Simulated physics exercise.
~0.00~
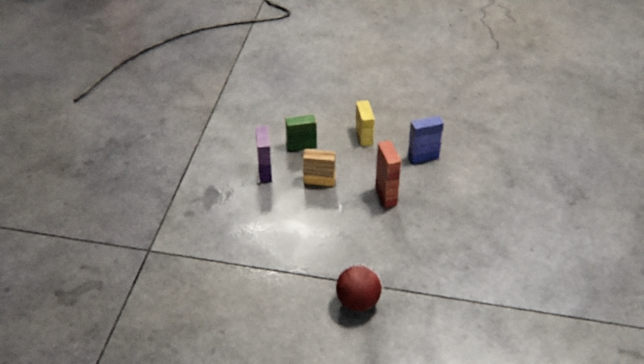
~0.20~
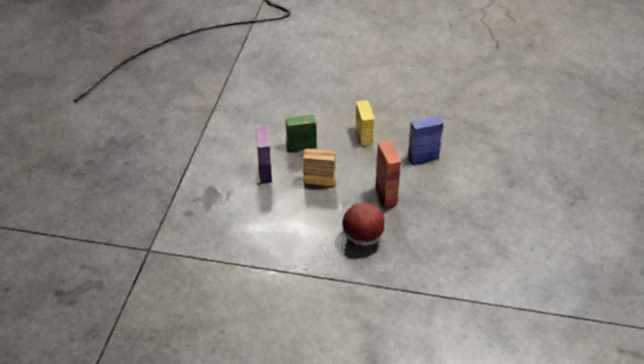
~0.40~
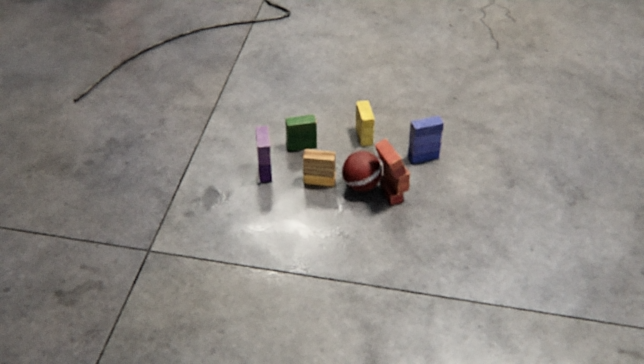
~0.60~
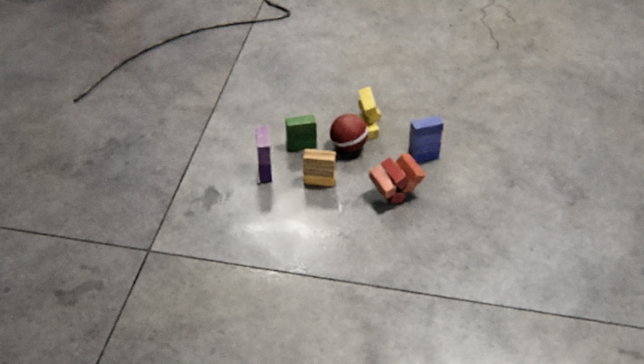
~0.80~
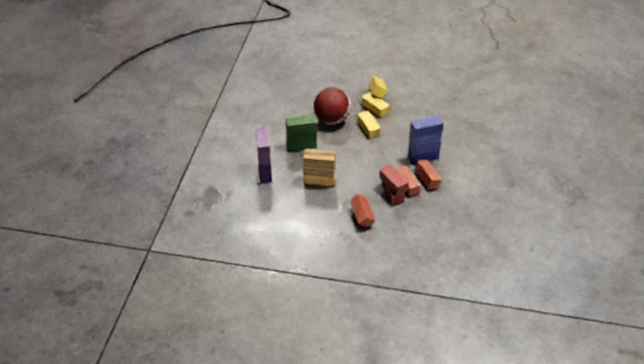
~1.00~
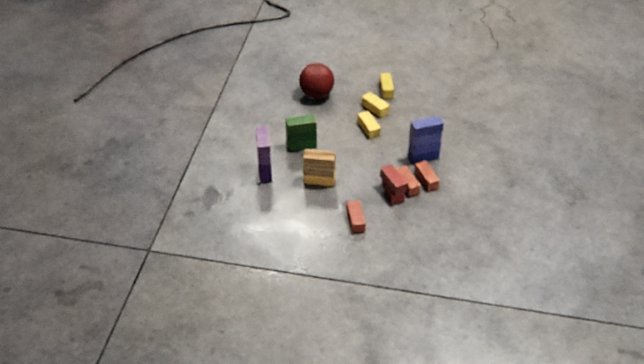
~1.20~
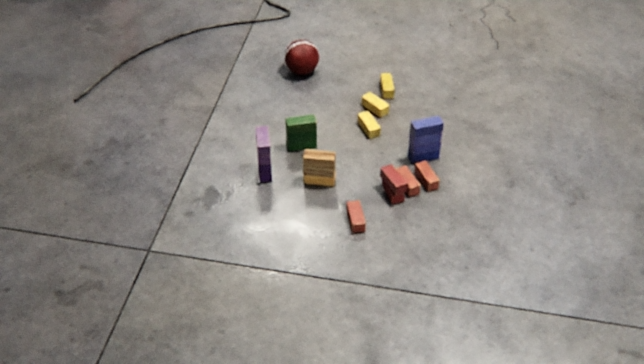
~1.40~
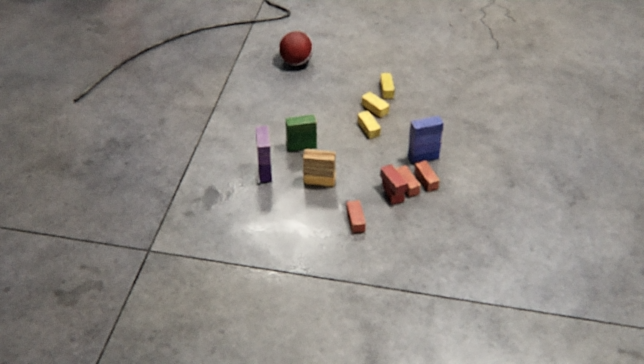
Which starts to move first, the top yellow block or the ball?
The ball starts to move first. The top yellow block only moves later, after the ball has rolled in among the towers.
